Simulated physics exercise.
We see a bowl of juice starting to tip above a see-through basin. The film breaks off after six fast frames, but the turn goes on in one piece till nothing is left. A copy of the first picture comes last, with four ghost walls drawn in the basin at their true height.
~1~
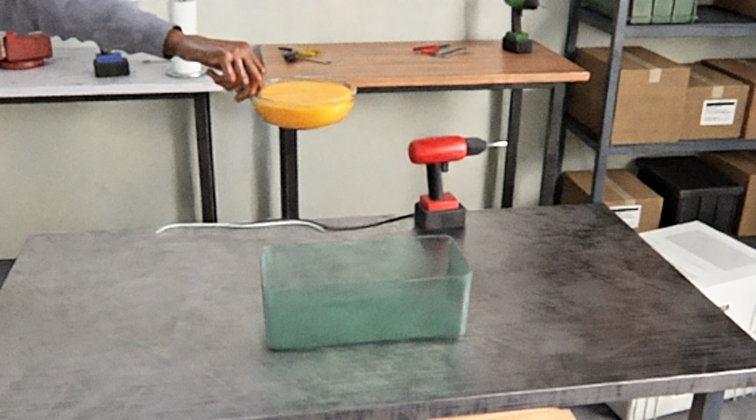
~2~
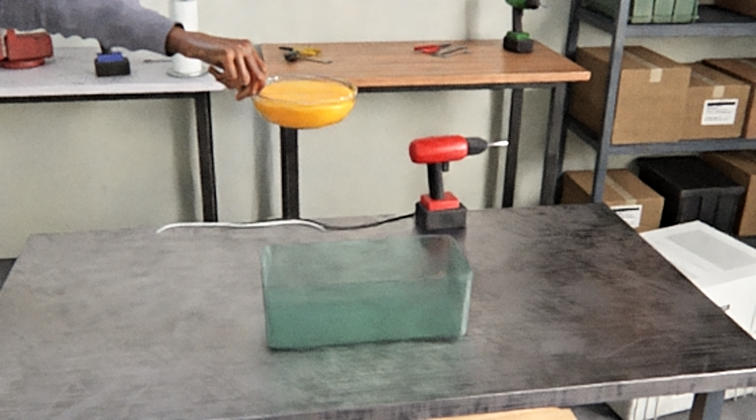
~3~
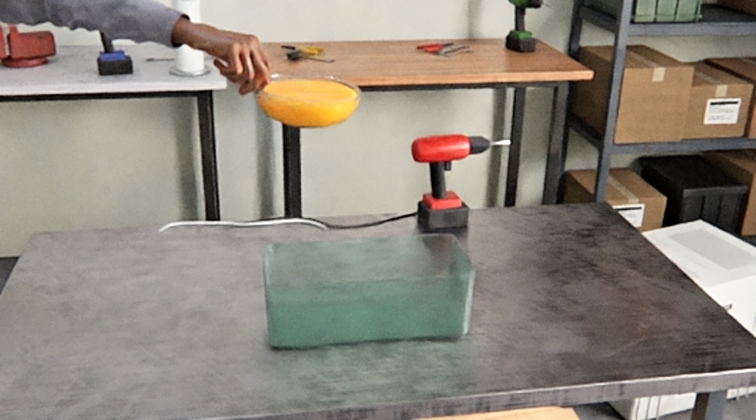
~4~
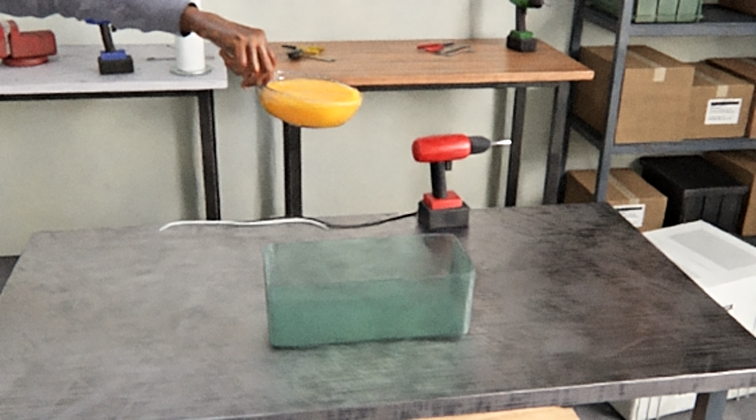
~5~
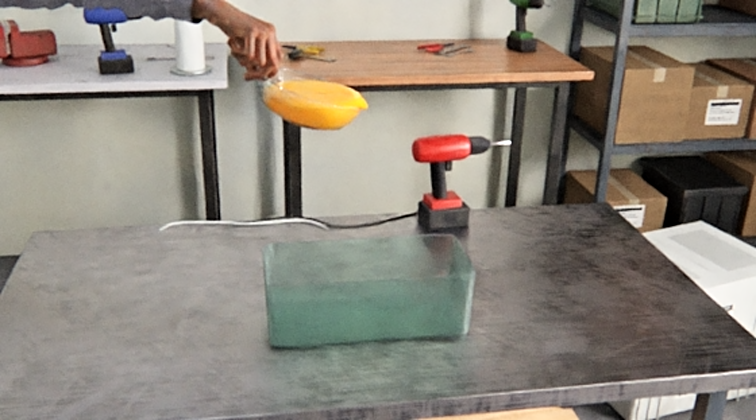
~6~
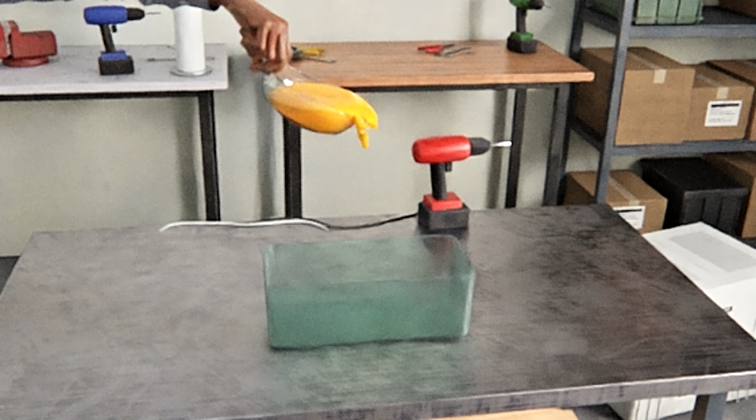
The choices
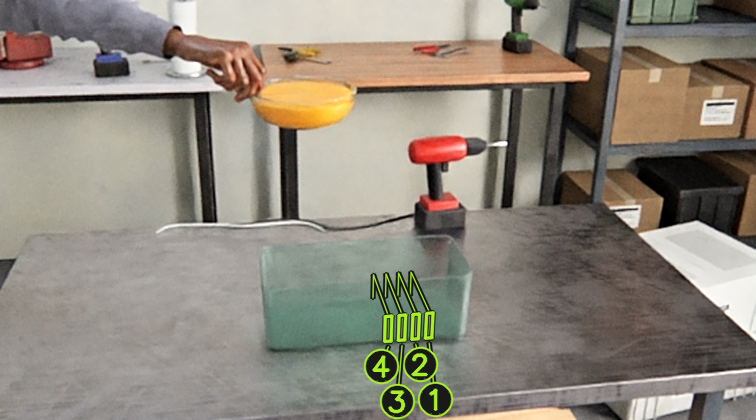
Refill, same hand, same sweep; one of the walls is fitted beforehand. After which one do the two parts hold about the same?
Take 2.
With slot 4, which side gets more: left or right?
More ends on the right.
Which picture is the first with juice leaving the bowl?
In picture 5.
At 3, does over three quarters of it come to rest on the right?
No, it does not.
In lime, 1 at (429, 342); 2 at (415, 344); 3 at (402, 345); 4 at (388, 346).
For slot 1, about 76 % ends left of the wall and 21 % right of it; 3 % is lost outside.
For slot 2, about 50 % ends left of the wall and 48 % right of it.
For slot 3, about 30 % ends left of the wall and 67 % right of it.
For slot 4, about 21 % ends left of the wall and 77 % right of it.
